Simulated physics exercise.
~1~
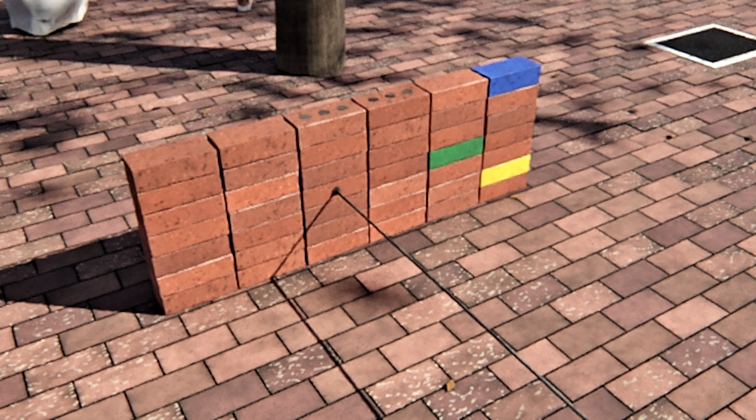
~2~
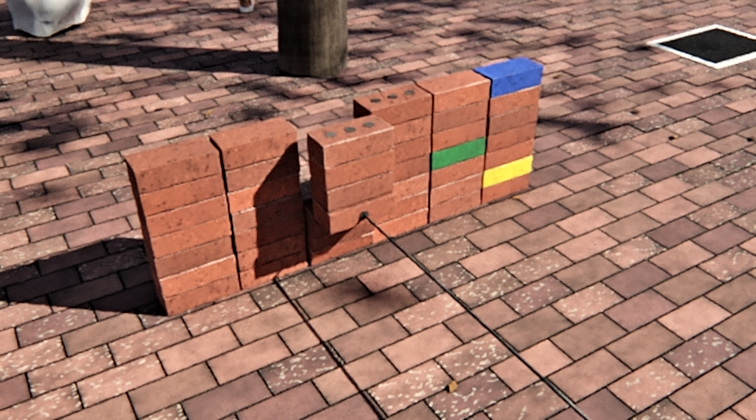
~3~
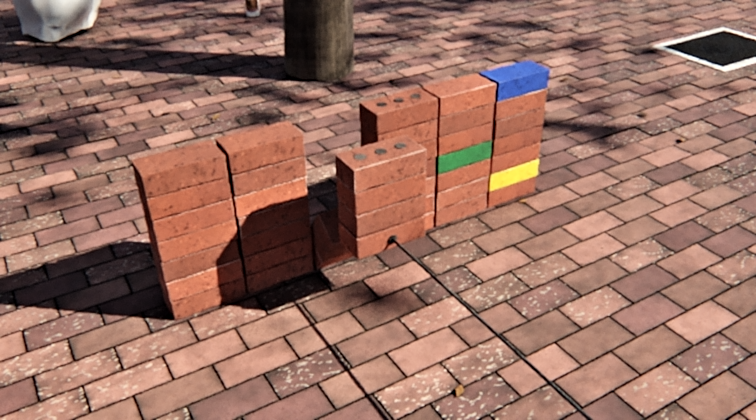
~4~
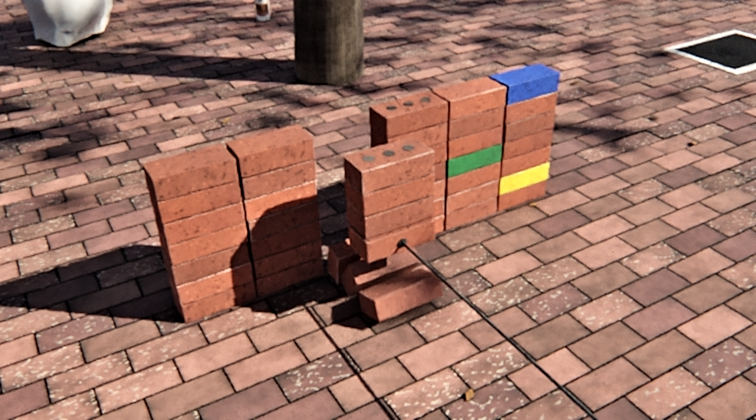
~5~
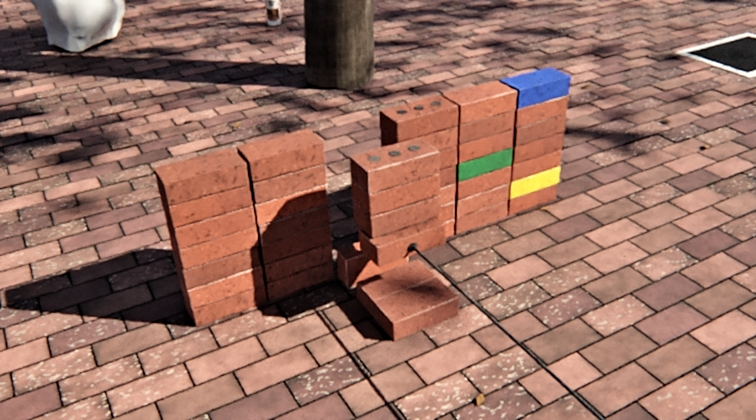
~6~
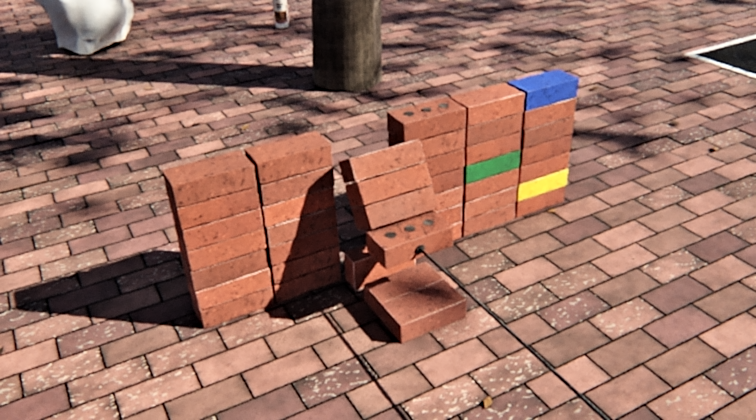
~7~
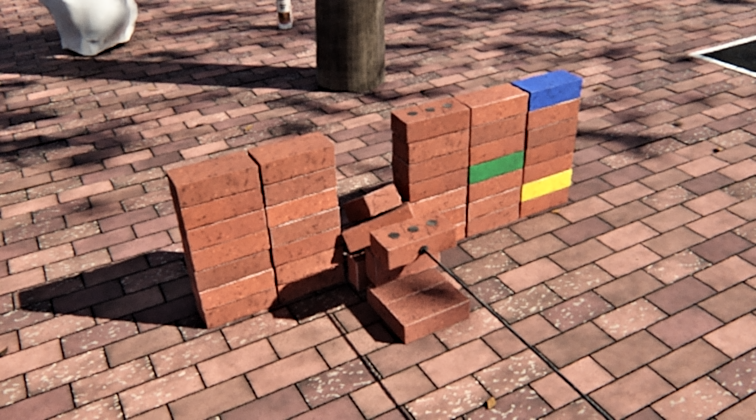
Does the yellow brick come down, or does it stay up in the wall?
The yellow brick stays up. It keeps its place low in the right end column while the third column from the left collapses.
